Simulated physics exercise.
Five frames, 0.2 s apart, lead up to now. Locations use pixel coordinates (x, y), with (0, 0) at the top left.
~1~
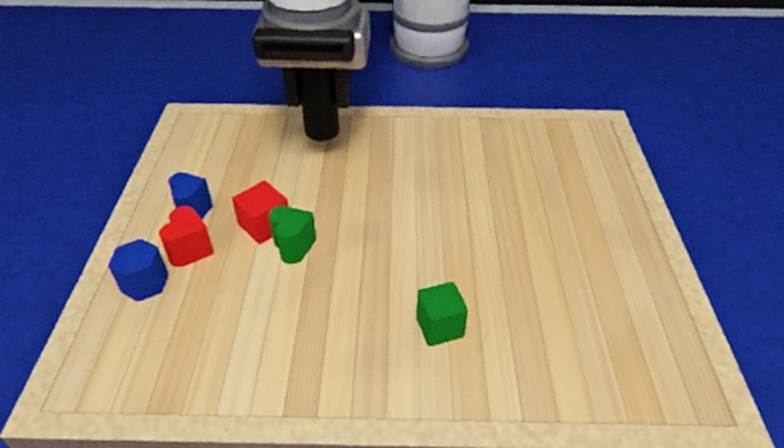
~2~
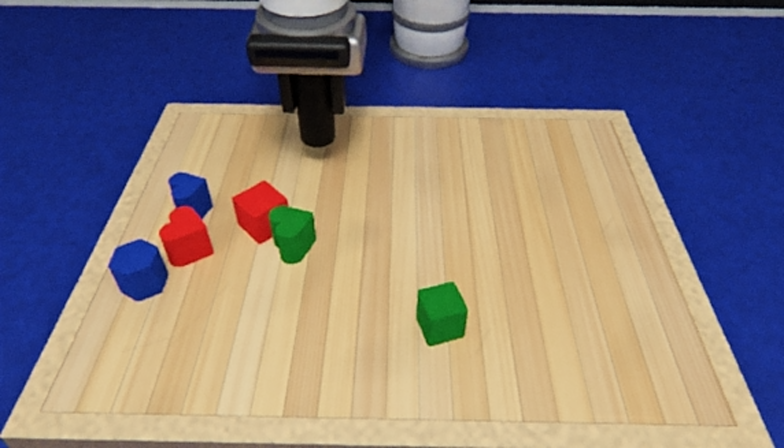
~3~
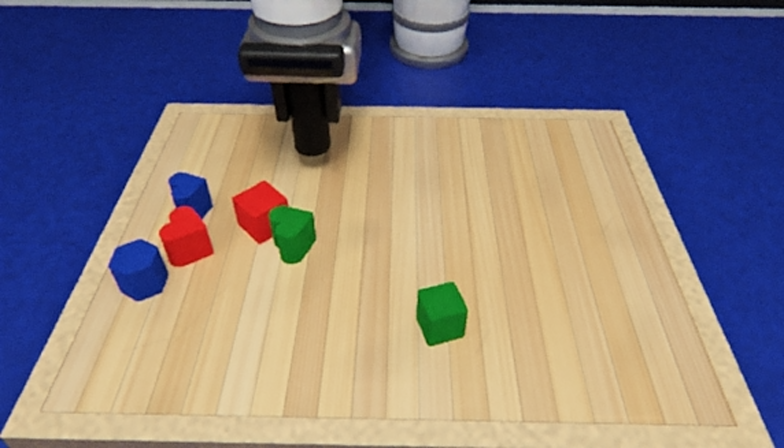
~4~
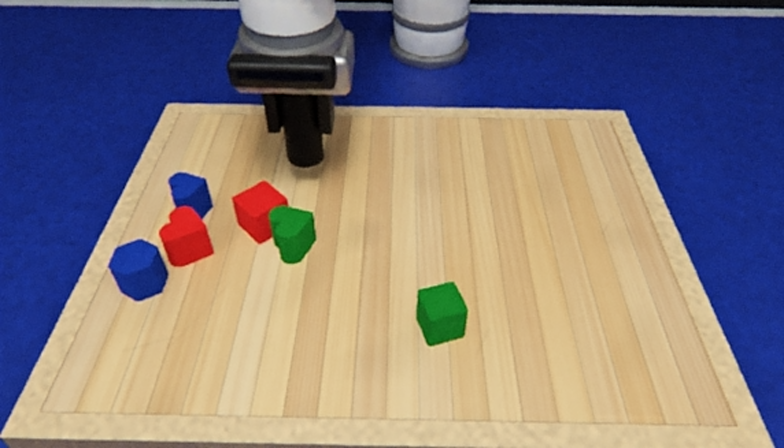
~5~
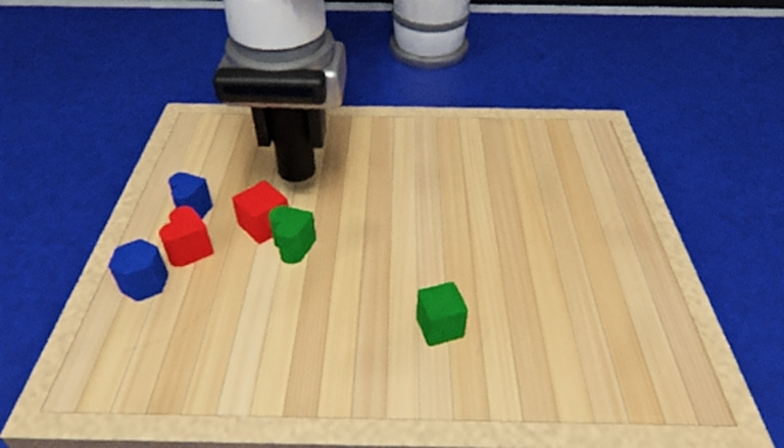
We see red, blue and green blocks resting on a wooden board while a robot arm with a dark post moves a short way toward the viewer and slightly left, nearing the red square block; the blocks stay still.
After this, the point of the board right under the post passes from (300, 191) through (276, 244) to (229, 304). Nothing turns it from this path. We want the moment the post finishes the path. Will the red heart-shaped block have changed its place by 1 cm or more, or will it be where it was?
If the post follows that path, the red heart-shaped block ends up shifted.
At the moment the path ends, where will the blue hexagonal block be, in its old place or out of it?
The answer is that it remains undisturbed.
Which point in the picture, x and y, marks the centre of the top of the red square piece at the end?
It comes to (207, 240).
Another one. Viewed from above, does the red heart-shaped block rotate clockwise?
The answer is yes.
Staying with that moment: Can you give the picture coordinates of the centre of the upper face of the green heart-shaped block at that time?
Most likely (281, 261).
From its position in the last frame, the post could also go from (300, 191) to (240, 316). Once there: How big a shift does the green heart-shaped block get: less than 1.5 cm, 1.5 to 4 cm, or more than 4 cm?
It will move more than 4 cm.
On the path given first. One third of the way, post at (283, 206); red square piece at (243, 213), turned 15° clockwise; green heart-shaped block at (288, 226), turned 35° anticlockwise.
Two thirds of the way, post at (258, 244); red heart-shaped block at (172, 224), turned 20° clockwise; red square piece at (212, 236), turned 60° clockwise; green heart-shaped block at (283, 257), turned 75° anticlockwise.
At the end, post at (223, 284); blue hexagonal block in place; red heart-shaped block at (170, 223), turned 25° clockwise; red square piece at (207, 240), turned 70° clockwise; green heart-shaped block at (281, 261), turned 95° anticlockwise.
